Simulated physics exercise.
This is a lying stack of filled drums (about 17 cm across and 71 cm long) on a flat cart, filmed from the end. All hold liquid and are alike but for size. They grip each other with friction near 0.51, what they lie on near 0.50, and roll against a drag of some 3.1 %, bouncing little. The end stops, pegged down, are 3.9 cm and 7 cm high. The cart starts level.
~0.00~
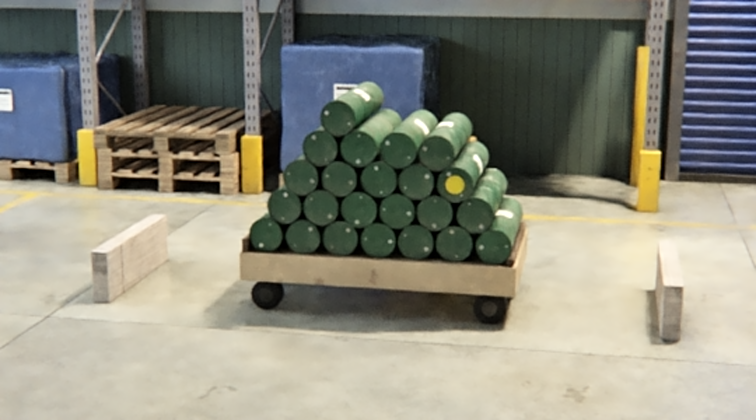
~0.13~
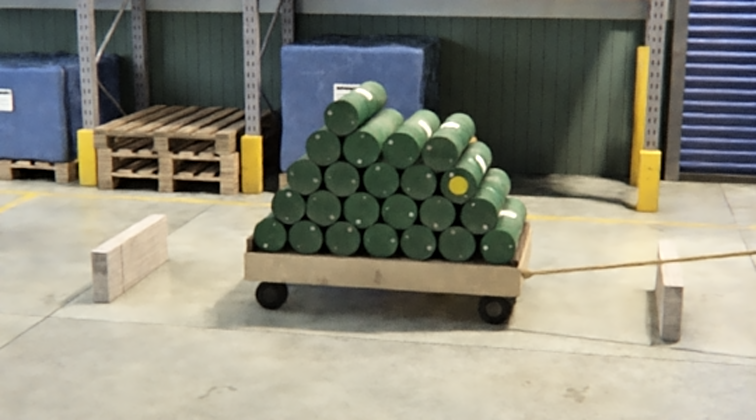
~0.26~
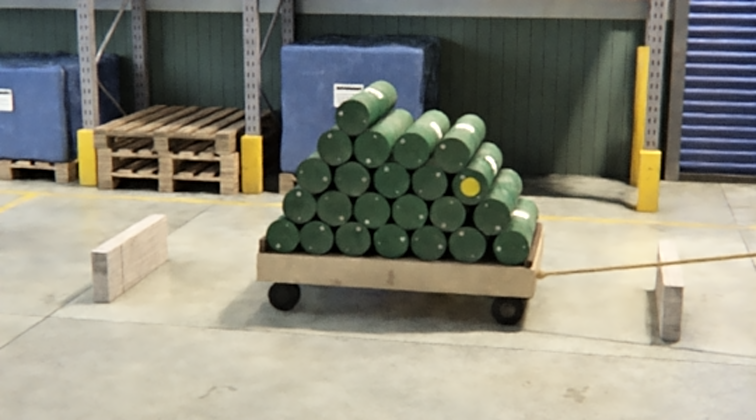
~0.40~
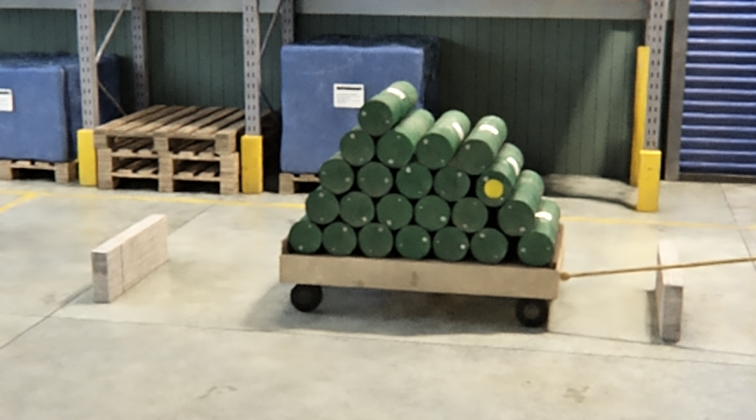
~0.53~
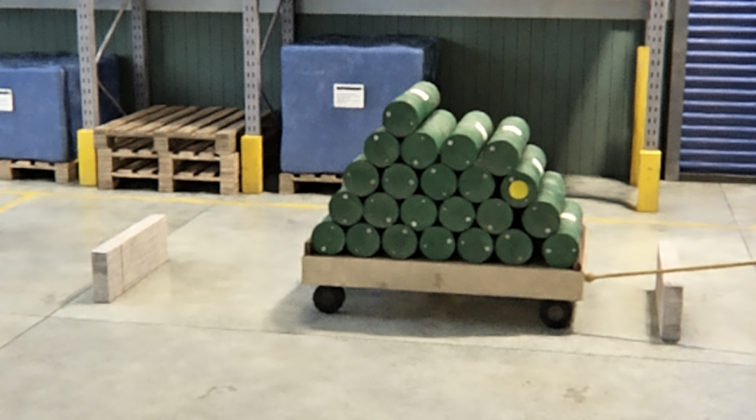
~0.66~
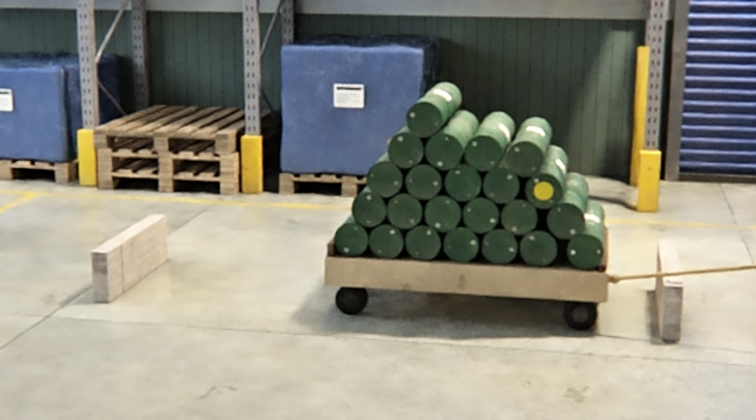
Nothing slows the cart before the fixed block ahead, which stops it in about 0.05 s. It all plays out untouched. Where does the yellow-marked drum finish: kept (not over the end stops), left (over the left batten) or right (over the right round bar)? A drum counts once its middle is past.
The yellow-marked drum ends kept.
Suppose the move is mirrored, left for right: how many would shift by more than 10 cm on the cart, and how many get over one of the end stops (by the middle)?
In that case 0 shift, 0 get out.
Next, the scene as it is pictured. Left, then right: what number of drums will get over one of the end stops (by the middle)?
On the left 0, on the right 0.
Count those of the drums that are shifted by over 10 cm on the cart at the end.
The count is 0.
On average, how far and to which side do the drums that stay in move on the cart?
About 0 cm to the right.
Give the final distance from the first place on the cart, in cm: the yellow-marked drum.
Yellow-marked drum: 0.
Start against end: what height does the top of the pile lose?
Some 0 cm lower.
By 0.78 s, cart 52 cm along; 0 now displaced over 10 cm; not one over the end stops; yellow 1.4 cm left and 1 cm down (moves measured on the cart).
By 0.89 s, cart 62 cm along; 0 now displaced over 10 cm; not one over the end stops; yellow 1.4 cm left and 1 cm down.
By 1.20 s, cart 66 cm along; 0 now displaced over 10 cm; not one over the end stops; yellow 5 cm right and 2.7 cm up.
By 1.46 s, cart 66 cm along; 0 now displaced over 10 cm; not one over the end stops; yellow 1.2 cm right.
In the end, by 2.0 s, 0 moved over 10 cm; not one over the end stops; yellow 1.2 cm right; top of the pile 73 cm high, from 74 cm.
